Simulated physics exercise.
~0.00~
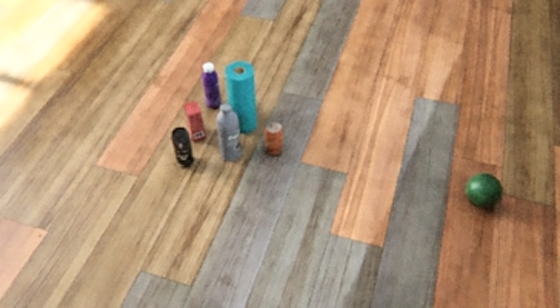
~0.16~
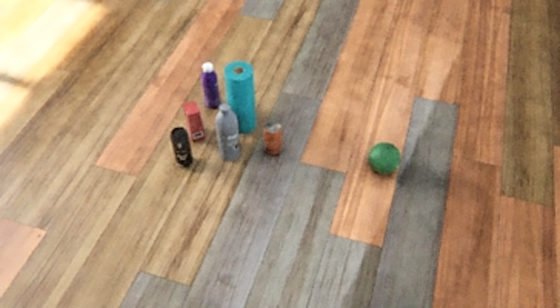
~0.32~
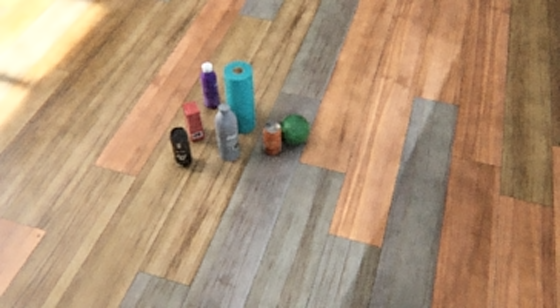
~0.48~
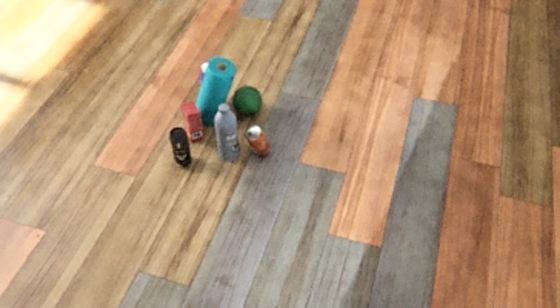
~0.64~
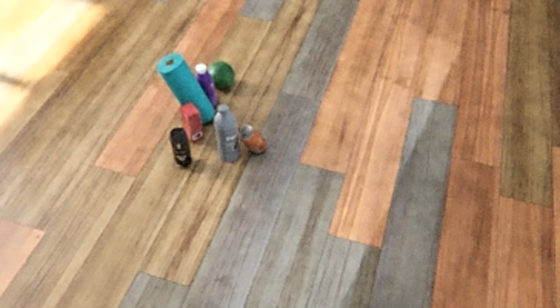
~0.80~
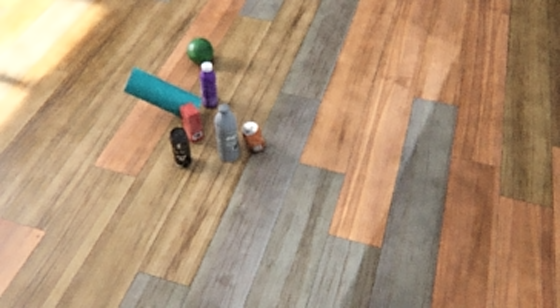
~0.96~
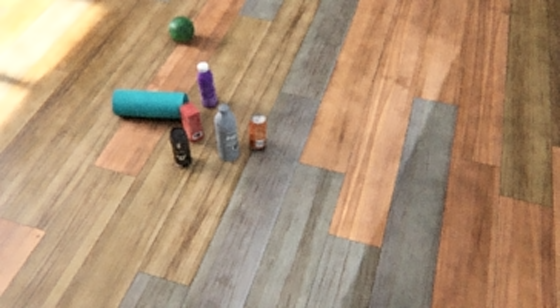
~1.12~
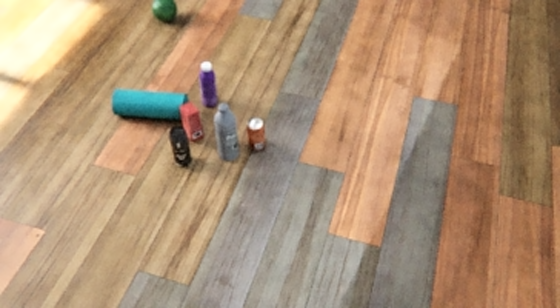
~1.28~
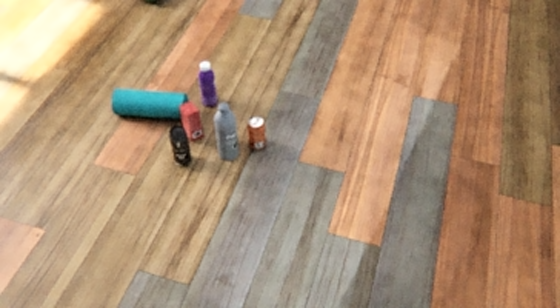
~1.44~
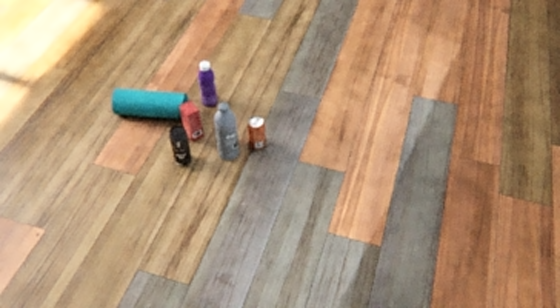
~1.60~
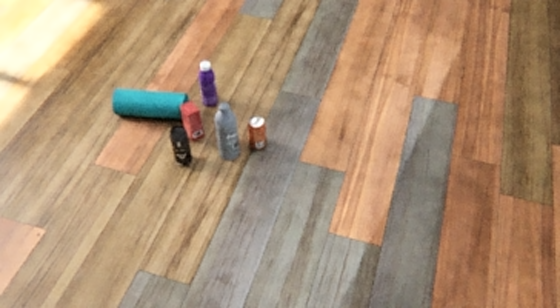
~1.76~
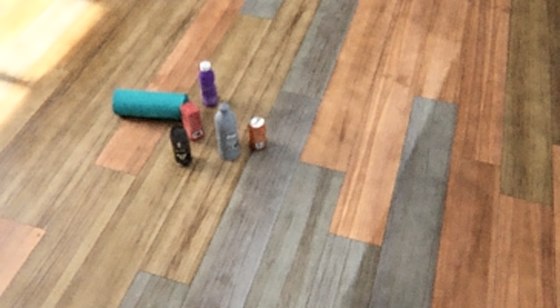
On a wooden floor, a green ball rolls left, topples a turquoise roll and leaves view.
